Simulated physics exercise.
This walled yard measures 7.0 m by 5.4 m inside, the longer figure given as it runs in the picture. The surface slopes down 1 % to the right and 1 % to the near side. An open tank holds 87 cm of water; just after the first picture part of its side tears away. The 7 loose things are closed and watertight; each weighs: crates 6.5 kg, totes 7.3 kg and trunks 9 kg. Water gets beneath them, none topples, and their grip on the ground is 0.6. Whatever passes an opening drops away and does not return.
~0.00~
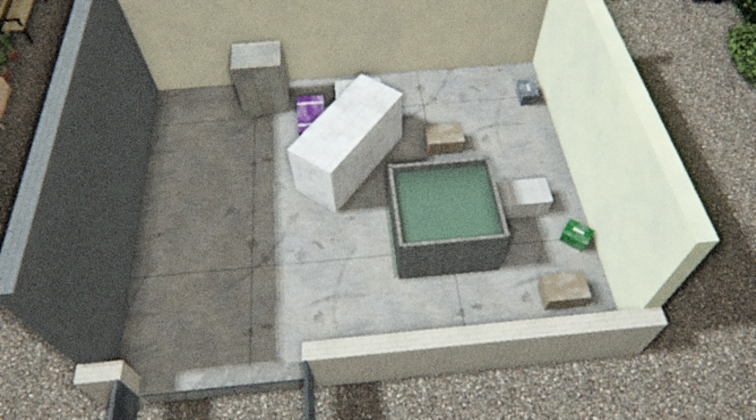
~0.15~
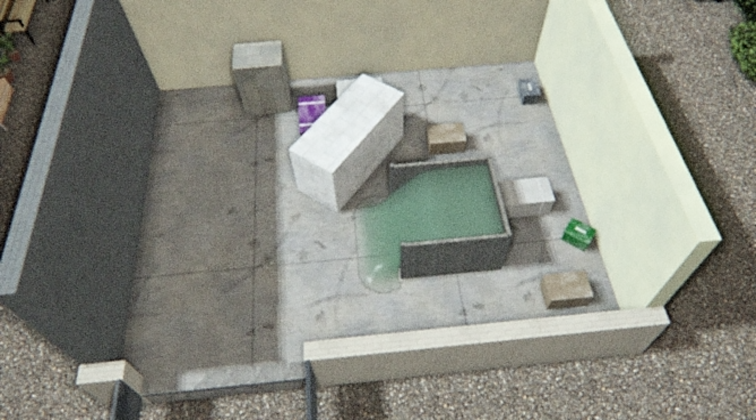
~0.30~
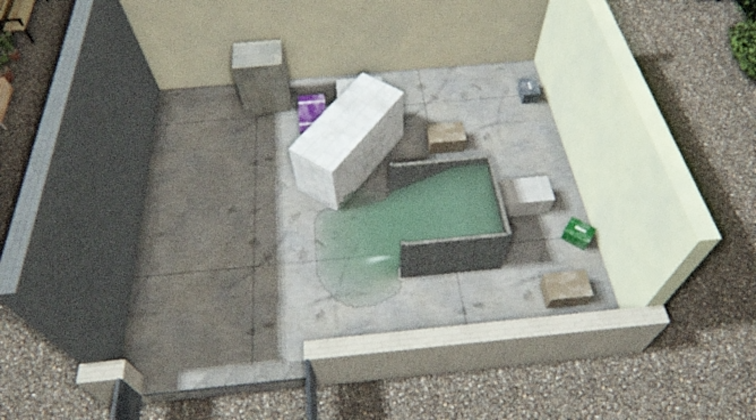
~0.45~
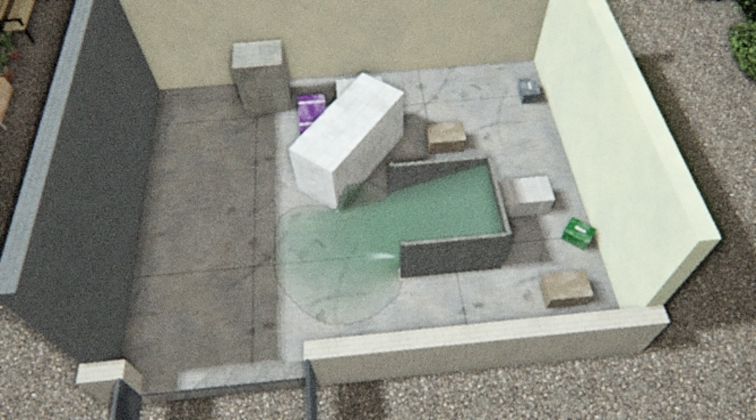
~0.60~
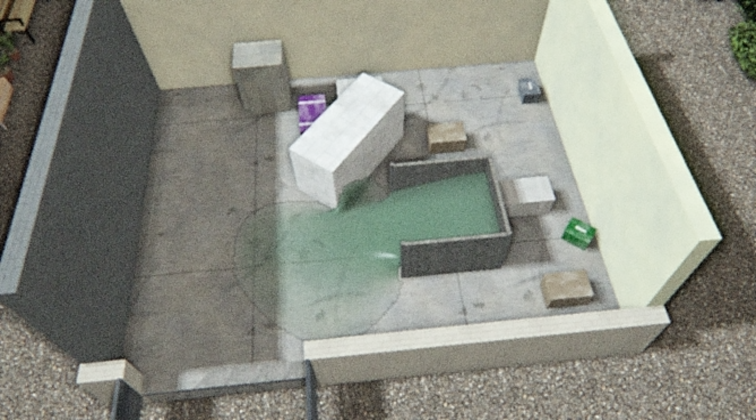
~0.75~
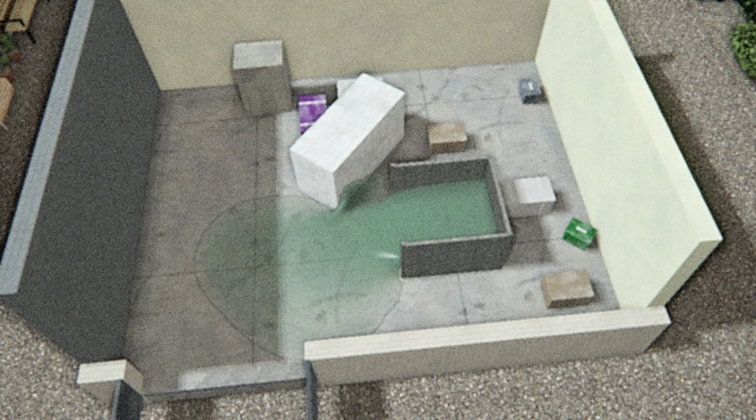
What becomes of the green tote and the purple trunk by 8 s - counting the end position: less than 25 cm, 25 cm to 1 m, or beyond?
Green tote barely shifts, purple trunk moves a short way.
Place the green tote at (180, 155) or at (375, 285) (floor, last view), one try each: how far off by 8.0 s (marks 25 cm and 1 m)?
In turn: It travels far; it gets carried off.
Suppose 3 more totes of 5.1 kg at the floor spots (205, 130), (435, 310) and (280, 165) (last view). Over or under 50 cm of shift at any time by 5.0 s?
In turn: Over, less, less.
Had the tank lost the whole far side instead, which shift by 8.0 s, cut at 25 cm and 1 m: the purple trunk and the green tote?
In that case the purple trunk ends far away, the green tote ends far away.
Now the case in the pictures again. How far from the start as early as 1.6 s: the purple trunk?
About 0 cm.
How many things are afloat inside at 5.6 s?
At that moment 0.
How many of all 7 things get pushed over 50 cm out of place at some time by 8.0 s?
2 of them.
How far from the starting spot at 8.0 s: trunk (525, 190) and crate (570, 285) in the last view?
In turn: 0 cm, 0 cm.
After 1.6 s the green tote is near (581, 230), 0.0 m from its start, aground; the purple trunk is near (313, 113), 0.0 m from its start, aground; 0 of 7 are out; 0 afloat.
After 3.6 s the green tote is near (581, 230), 0.0 m from its start, aground; the purple trunk is near (313, 113), 0.0 m from its start, aground; 0 of 7 are out; 0 afloat.
After 5.6 s the green tote is near (581, 230), 0.0 m from its start, aground; the purple trunk is near (323, 113), 0.2 m from its start, aground; 0 of 7 are out; 0 afloat.
After 8.0 s the green tote is near (581, 230), 0.0 m from its start, aground; the purple trunk is near (326, 88), 0.6 m from its start, afloat; 0 of 7 are out; 2 afloat.
